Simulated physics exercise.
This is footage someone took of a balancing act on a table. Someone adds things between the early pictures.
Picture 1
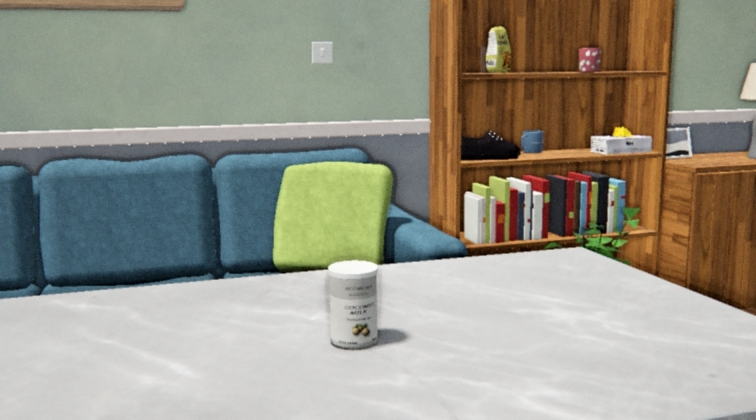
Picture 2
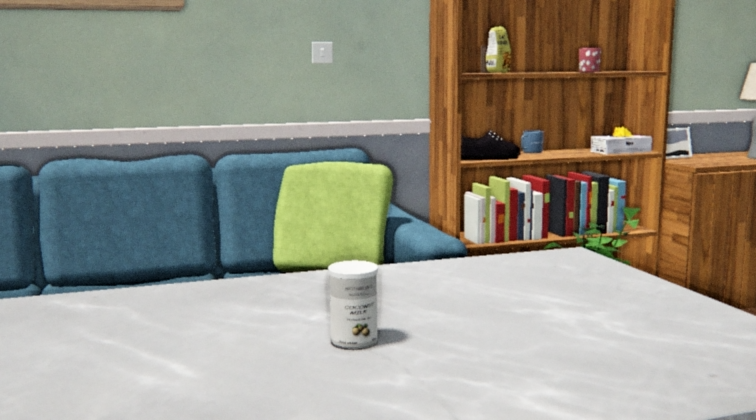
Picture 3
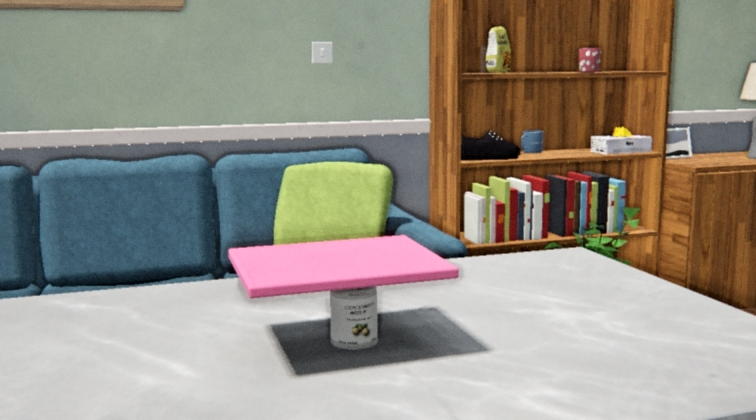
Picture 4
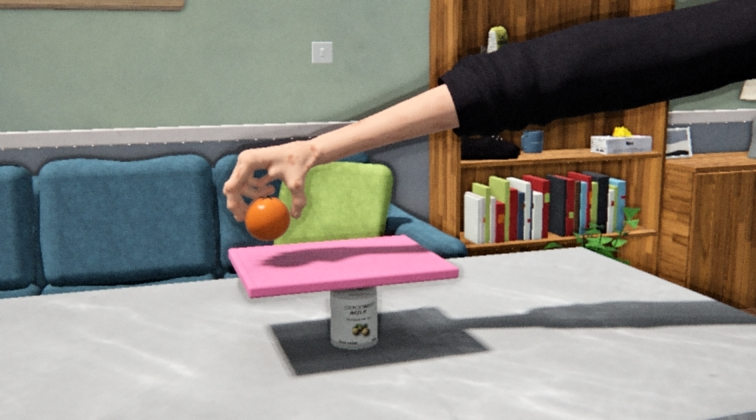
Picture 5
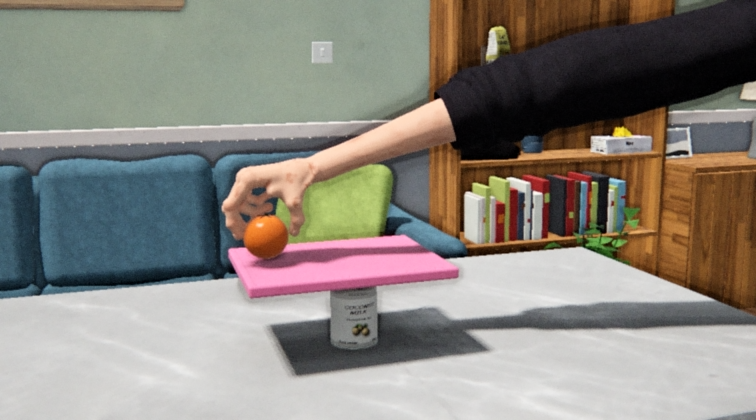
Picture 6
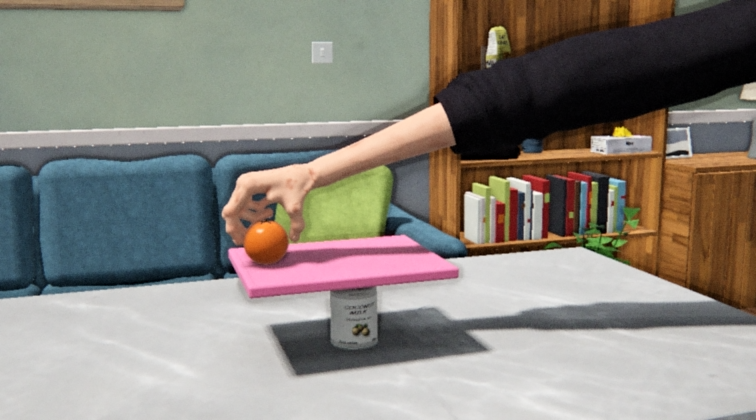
A hand lowering an orange tomato onto the left side of a pink lid resting on a white can, still holding it.
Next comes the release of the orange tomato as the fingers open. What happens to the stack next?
Honestly, the whole thing doesn't stay intact in the end.
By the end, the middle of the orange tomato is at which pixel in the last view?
At about (121, 349).
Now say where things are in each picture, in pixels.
The last thing is not in view yet, in the first picture.
The last thing is not in view yet, in the second picture.
The last thing is not in view yet; pink lid (338, 263), in the third picture.
On its way; orange tomato (267, 218); pink lid (338, 263), in the fourth picture.
On its way; orange tomato (266, 236); pink lid (338, 263), in the fifth picture.
Set down, still held; orange tomato (266, 242); pink lid (338, 263), in the sixth picture.
Then, 0.50 s past the last view, orange tomato now fallen; pink lid rocked 38° from its first pose.
Then, 0.70 s past the last view, pink lid now fallen.
Then, 0.90 s past the last view, things are still on the move.
Finally, fallen, orange tomato and pink lid; white tin still in place. Final places as the last picture's camera would see them, orange tomato near (121, 349). The stack comes apart.
